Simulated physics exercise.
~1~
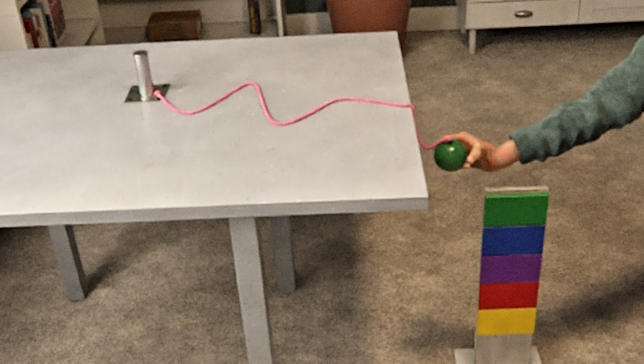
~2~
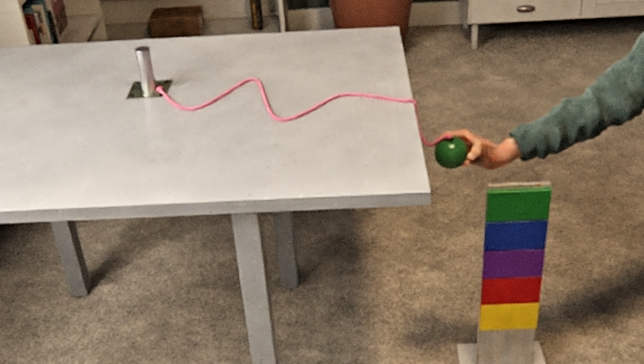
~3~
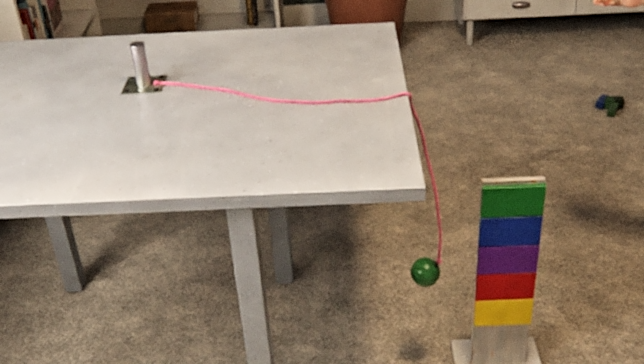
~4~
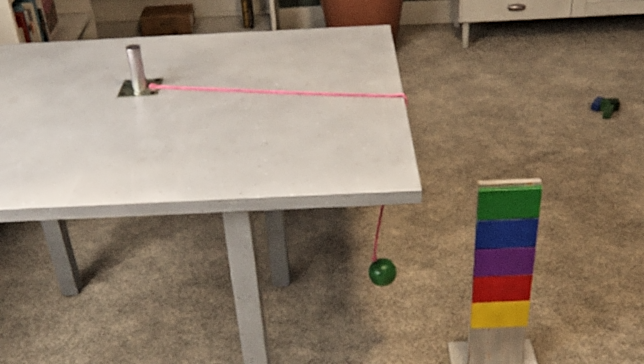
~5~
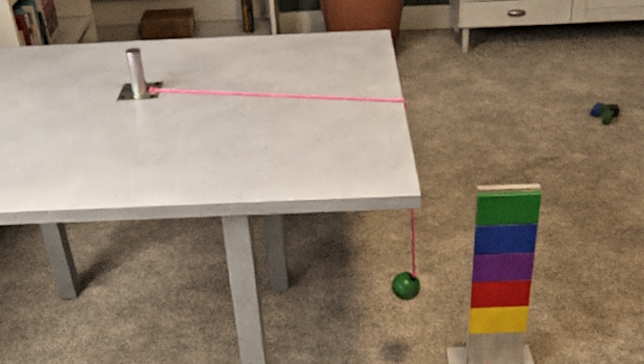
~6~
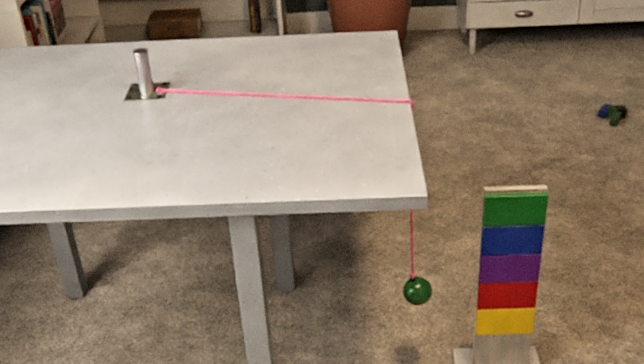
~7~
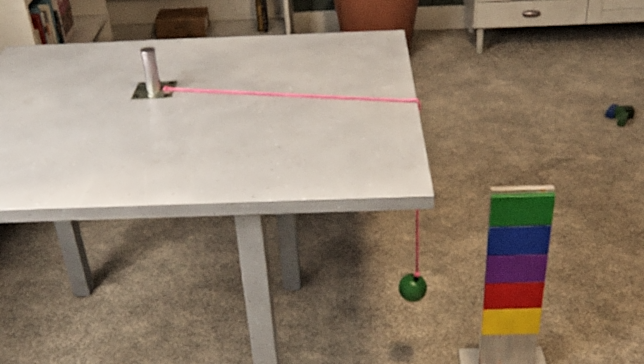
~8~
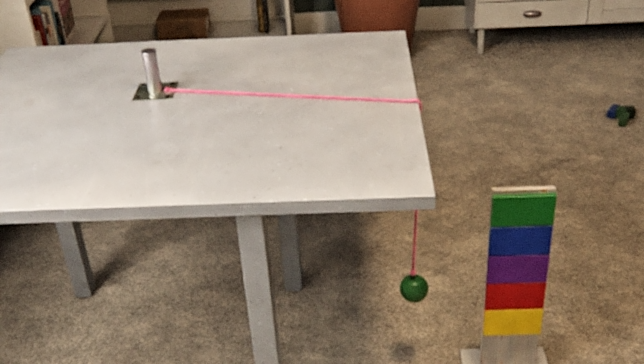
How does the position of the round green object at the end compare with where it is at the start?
At the start it is held in a hand just beyond the table's right edge, near the height of the tabletop. By the end it hangs on the taut cord below the table edge, lower and slightly farther left, level with the red band.
